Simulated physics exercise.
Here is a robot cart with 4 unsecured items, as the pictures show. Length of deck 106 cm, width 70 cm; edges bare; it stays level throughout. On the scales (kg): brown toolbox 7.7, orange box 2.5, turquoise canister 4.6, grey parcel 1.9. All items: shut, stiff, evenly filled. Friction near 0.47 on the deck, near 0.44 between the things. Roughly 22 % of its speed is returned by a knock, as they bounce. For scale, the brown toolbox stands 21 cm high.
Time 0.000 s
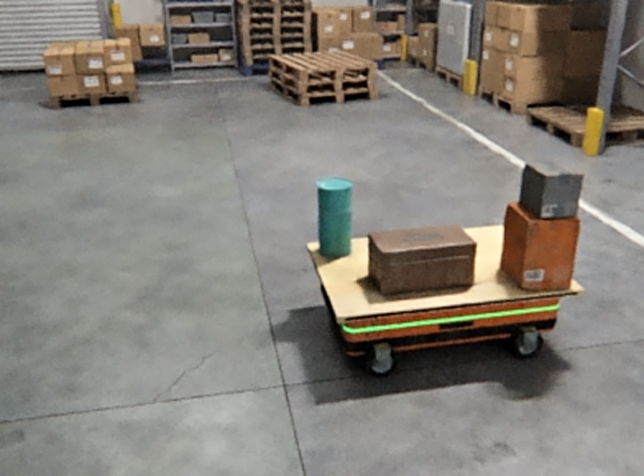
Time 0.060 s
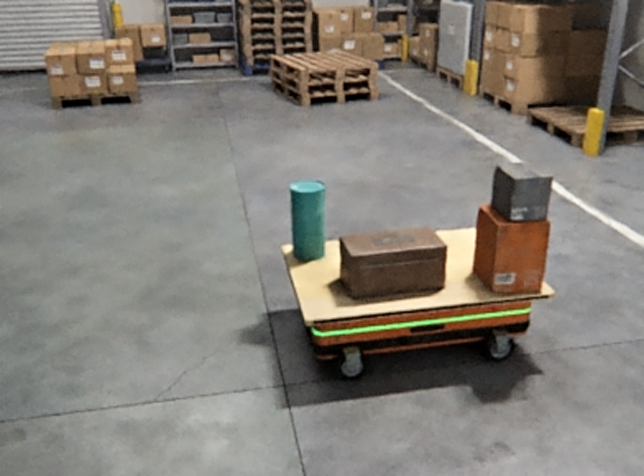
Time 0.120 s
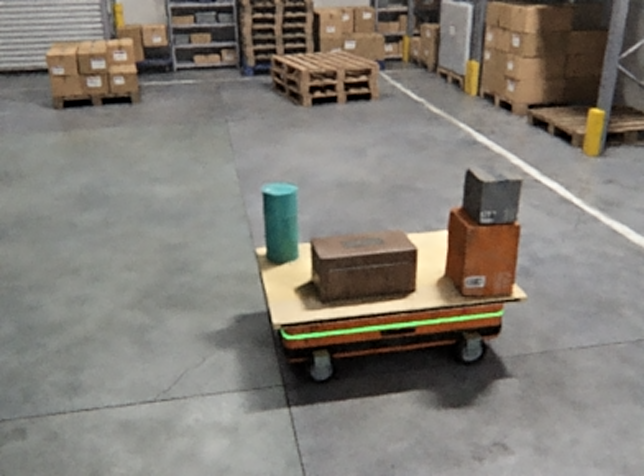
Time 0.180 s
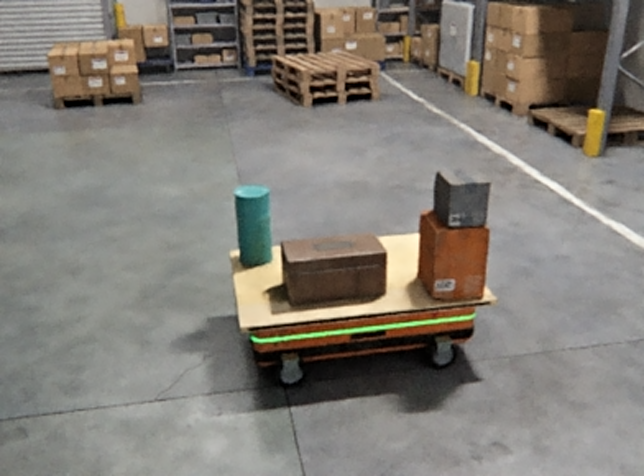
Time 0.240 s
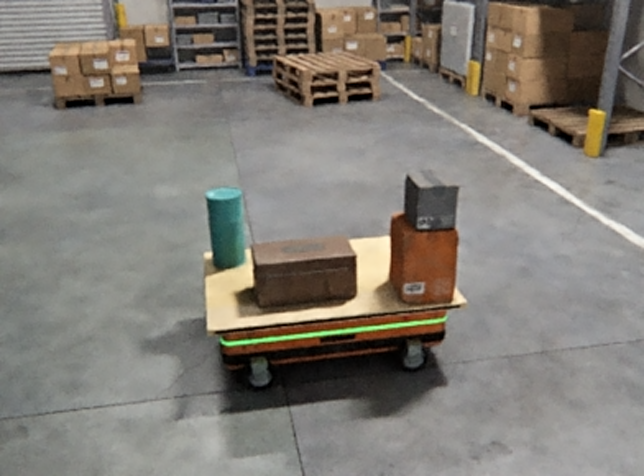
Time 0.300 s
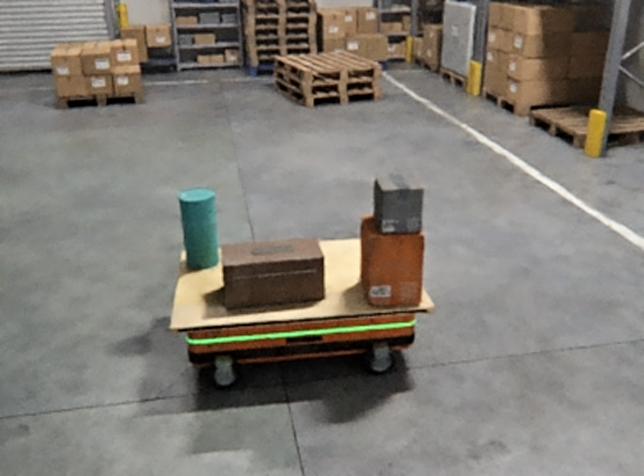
In a warehouse, a low cart carrying a canister, boxes and a parcel rolls left.
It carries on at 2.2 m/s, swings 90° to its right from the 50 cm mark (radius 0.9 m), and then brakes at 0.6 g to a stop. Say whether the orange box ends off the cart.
The orange box falls off.
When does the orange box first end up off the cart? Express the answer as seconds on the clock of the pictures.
Time: Approximately 0.7 s.
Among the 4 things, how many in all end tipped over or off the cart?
Total: 4.
After 0.50 s, cart 110 cm along, turned 29°; orange box moved 4 cm near (266, 263); turquoise canister 10° off upright; brown toolbox moved 19 cm.
After 0.80 s, cart 176 cm along, turned 71°; brown toolbox, orange box, turquoise canister and grey parcel now off the cart.
After 1.00 s, cart 220 cm along, turned 90°.
After 1.30 s, cart 261 cm along, turned 90°.
In the end (1.8 s), off the cart, brown toolbox, orange box, turquoise canister and grey parcel. In the last view, orange box near (64, 304).
